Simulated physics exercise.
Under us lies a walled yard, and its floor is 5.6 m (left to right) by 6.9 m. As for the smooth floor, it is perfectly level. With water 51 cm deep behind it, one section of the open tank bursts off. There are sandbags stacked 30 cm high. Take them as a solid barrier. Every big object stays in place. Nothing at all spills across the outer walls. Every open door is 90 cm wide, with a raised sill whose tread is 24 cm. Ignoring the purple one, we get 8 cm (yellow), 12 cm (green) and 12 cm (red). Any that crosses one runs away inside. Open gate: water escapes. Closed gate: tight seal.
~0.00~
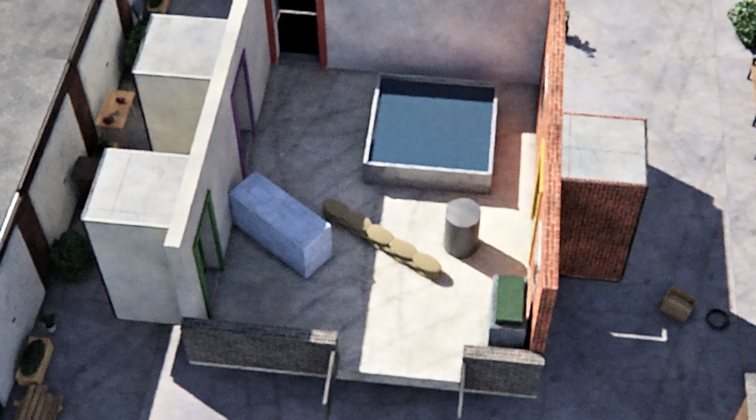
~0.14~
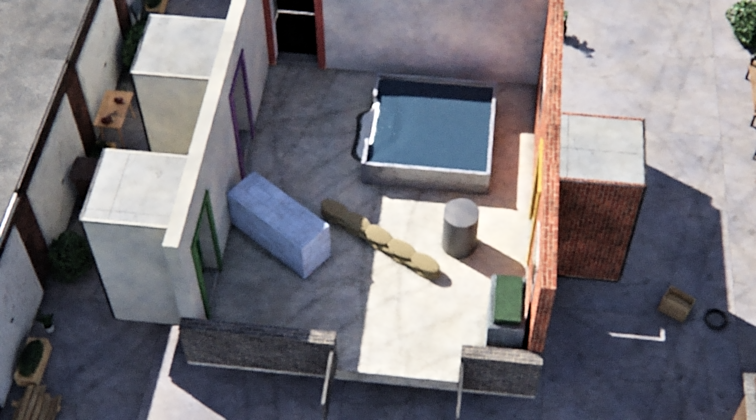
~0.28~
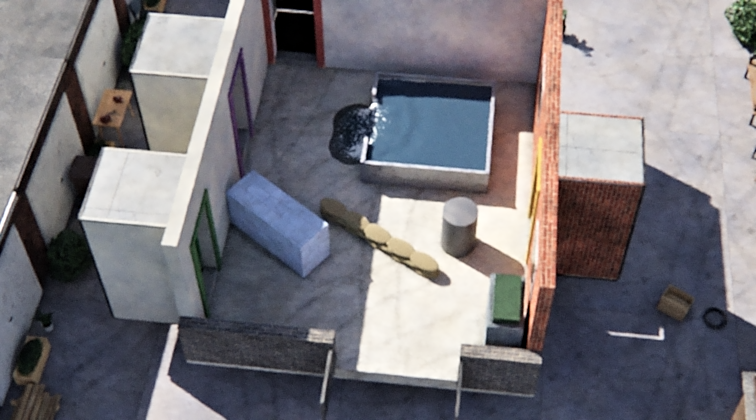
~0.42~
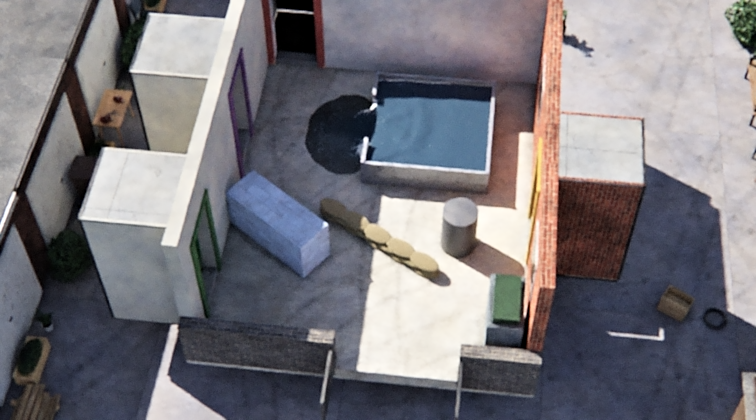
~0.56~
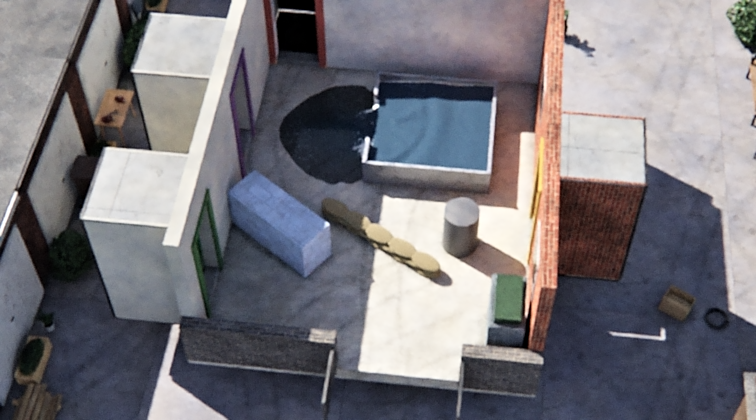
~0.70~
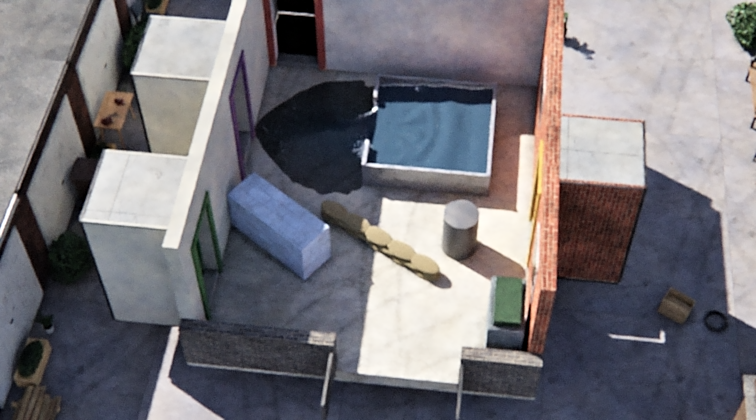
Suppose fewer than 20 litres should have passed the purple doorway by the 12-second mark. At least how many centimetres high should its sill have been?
I would say at least 21 cm.
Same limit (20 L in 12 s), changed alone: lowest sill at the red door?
I'd raise red to close to 22 cm.
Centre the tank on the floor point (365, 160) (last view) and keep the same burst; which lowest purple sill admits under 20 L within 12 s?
At least roughly 34 cm high.
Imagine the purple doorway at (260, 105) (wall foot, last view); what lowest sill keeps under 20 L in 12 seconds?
It needs about 23 cm.
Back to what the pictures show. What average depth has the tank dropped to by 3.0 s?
Around 28 cm deep on average.
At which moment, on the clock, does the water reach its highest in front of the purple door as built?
Roughly 1.8 s.
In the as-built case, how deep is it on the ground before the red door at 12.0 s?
10.0 cm.
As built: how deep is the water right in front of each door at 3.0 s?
Depths in cm: Yellow 0, green 2, purple 23, red 23.
After 1.4 s water covers 20 % of the floor, deepest (29 cm) near (362, 139); 25 cm at the purple door, 0 litres in over its 26 cm sill.
After 3.0 s water covers 30 % of the floor, deepest (32 cm) near (243, 178); 23 cm at the purple door, 1 litre in over its 26 cm sill.
After 12.0 s water covers 95 % of the floor, deepest (12 cm) near (528, 87); 11 cm at the purple door, 1 litre in over its 26 cm sill.
At the purple door as built, the water arrived by 0.9 s and peaked near 26 cm at 1.8 s.
With a sill of 18 cm, 47 litres would have come in within the 12 s; with 24 cm, 5 litres. So under 20 litres takes about 21 cm.
